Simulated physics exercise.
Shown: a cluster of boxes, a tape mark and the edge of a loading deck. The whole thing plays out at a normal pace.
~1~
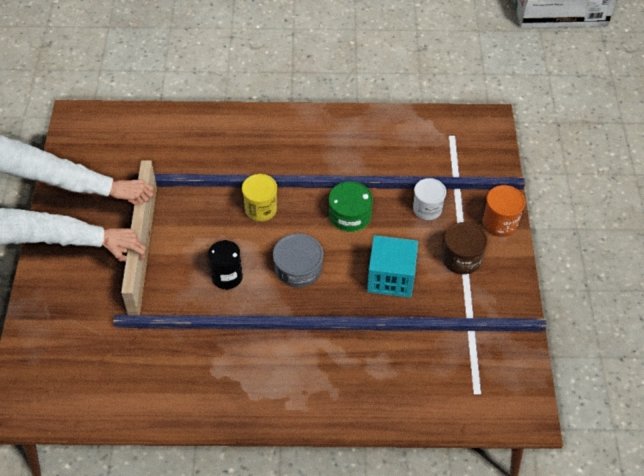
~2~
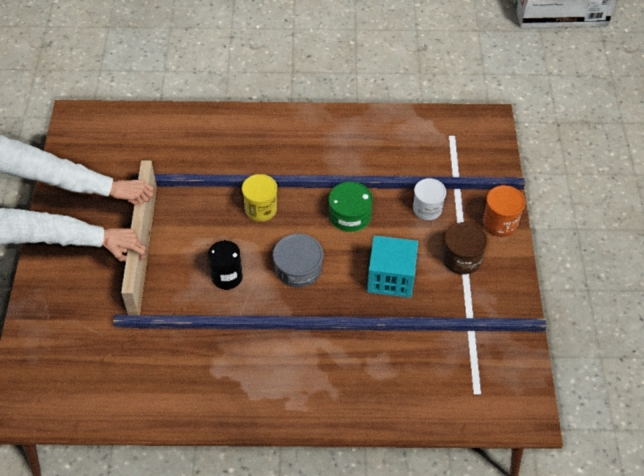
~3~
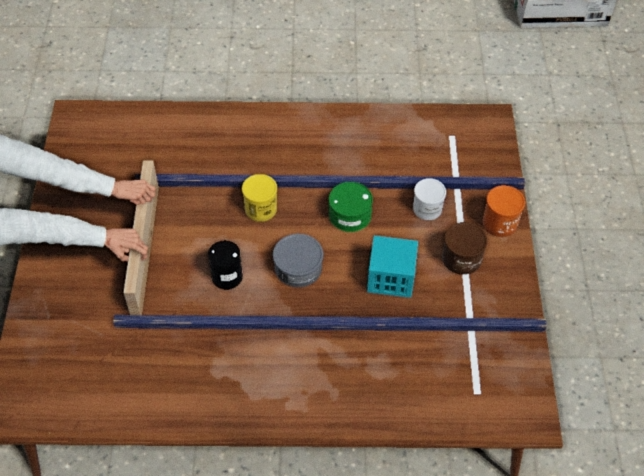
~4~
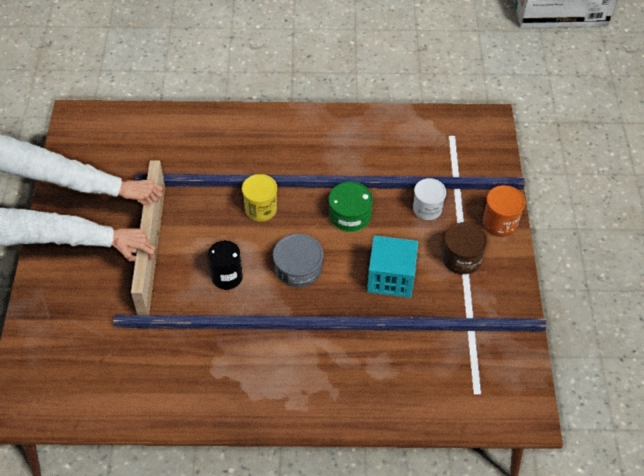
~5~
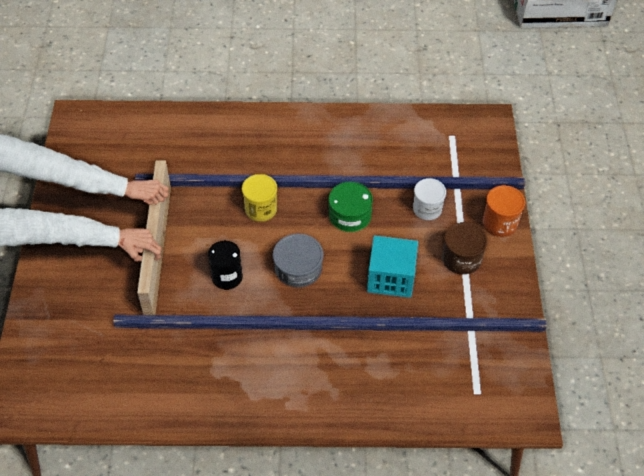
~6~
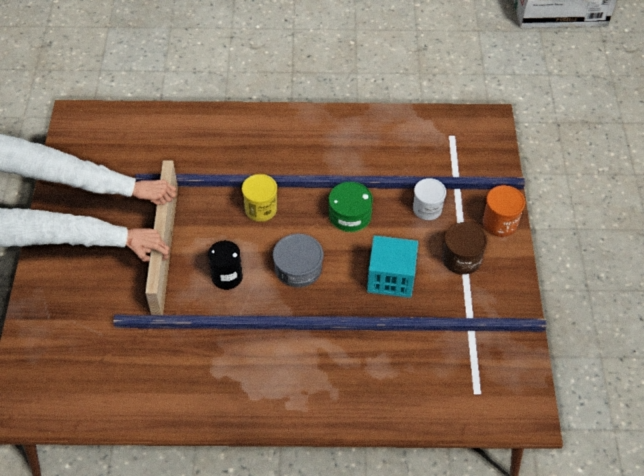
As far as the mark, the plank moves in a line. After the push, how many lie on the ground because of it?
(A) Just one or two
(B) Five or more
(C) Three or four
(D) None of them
A.
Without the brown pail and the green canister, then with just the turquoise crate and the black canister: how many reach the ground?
Try 1: 0; try 2: 0.
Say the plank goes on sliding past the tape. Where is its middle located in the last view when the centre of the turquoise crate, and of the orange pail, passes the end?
Turquoise crate over the end: About (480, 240). Orange pail over the end: About (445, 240).
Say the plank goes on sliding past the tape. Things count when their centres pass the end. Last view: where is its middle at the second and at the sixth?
It sits around (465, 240) and after that around (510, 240).
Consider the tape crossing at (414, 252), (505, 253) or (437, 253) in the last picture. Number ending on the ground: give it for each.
The counts: 0, 5 and 0.
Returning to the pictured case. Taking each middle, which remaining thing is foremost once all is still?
The brown pail finishes nearest.
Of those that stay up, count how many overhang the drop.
Overhanging ones - 2.
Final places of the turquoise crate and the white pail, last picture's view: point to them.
The turquoise crate settles near (524, 293); as for the white pail, near (505, 193).
Soon after, none off yet; orange pail at rest near (503, 212); brown pail at rest near (464, 249); white pail at rest near (429, 200).
In the end, the number that fall off is one or two; gone, orange pail.
